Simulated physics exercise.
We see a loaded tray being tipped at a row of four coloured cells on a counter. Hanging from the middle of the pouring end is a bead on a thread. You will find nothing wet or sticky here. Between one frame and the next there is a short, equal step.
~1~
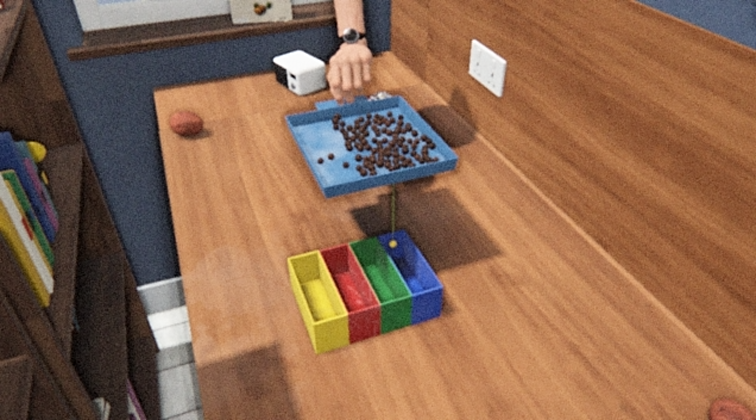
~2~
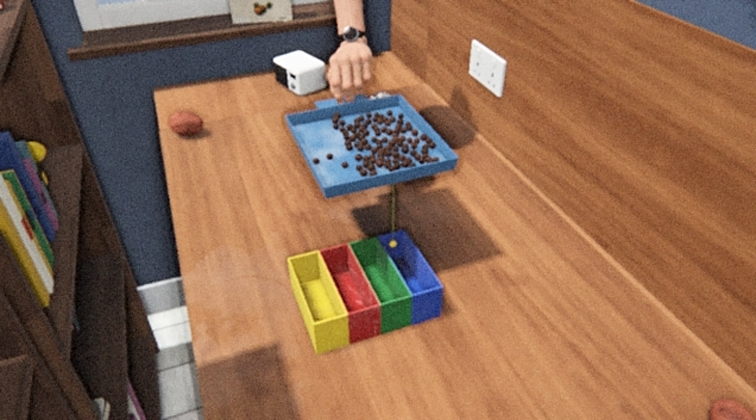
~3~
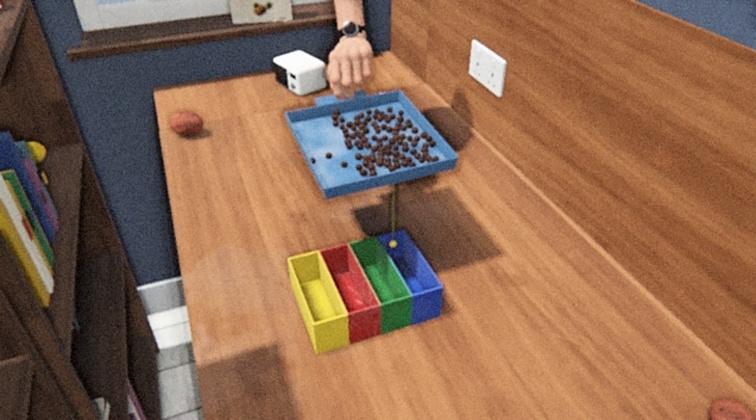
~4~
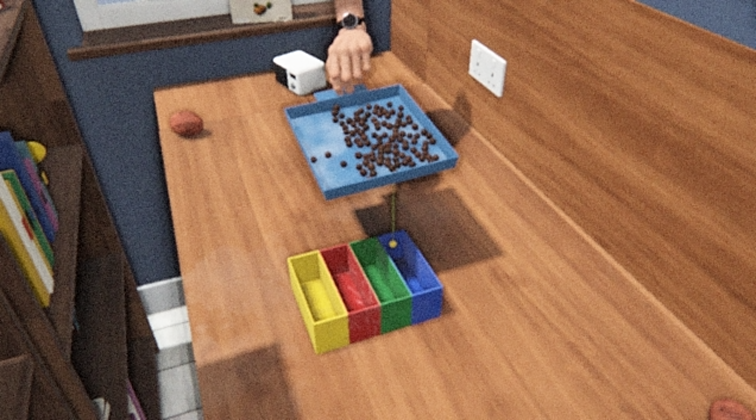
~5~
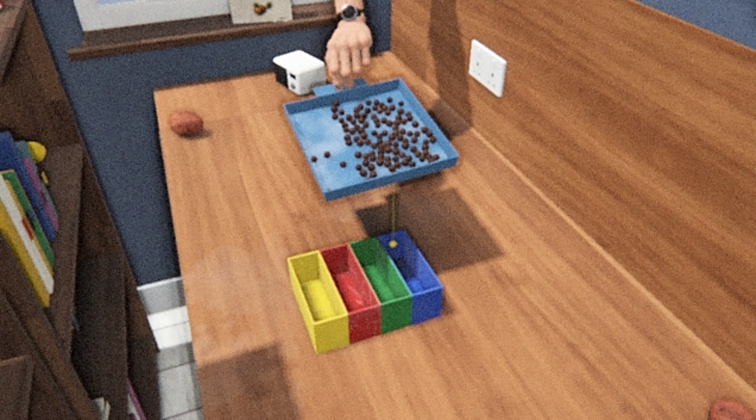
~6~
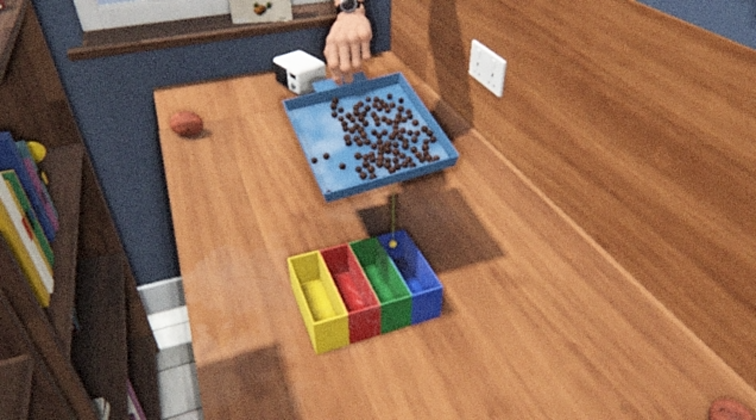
A hand slowly tilts a blue tray of brown balls above four coloured compartments.
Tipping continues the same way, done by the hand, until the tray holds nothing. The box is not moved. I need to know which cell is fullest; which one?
That is the red cell.
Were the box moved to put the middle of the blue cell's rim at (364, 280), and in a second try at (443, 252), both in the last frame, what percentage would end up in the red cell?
Close to 0 in a hundred first, close to 10 in a hundred second.
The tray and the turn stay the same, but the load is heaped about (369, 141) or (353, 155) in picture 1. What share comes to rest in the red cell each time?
It's 60 percent the first time and 60 percent the second.
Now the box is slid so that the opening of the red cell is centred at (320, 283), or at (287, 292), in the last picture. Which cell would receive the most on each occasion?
Run one gives green; run two gives the cell in blue.
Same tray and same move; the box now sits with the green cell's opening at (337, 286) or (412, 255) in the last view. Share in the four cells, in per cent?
First 80 %, then 60 %.
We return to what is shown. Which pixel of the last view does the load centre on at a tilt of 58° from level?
Roughly (372, 161).
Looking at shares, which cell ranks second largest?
The second spot goes to yellow.
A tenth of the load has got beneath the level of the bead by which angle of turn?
That happens at around 90°.
Shortly afterwards, tray tipped steeply; the whole lot on the tray.
Next, tray tipped right over; near a quarter on the tray; near a quarter in the red cell; near a quarter in the yellow cell; a little in the green cell; near a quarter falling or outside the box.
Some moments later, tray tipped past a quarter turn; near half in the red cell; near a quarter in the yellow cell; a little in the green cell; only a few in the blue cell; a little falling or outside the box.
In the end, tray tipped past a quarter turn; near half in the red cell; near a quarter in the yellow cell; a little in the green cell; only a few in the blue cell; a little outside the box.
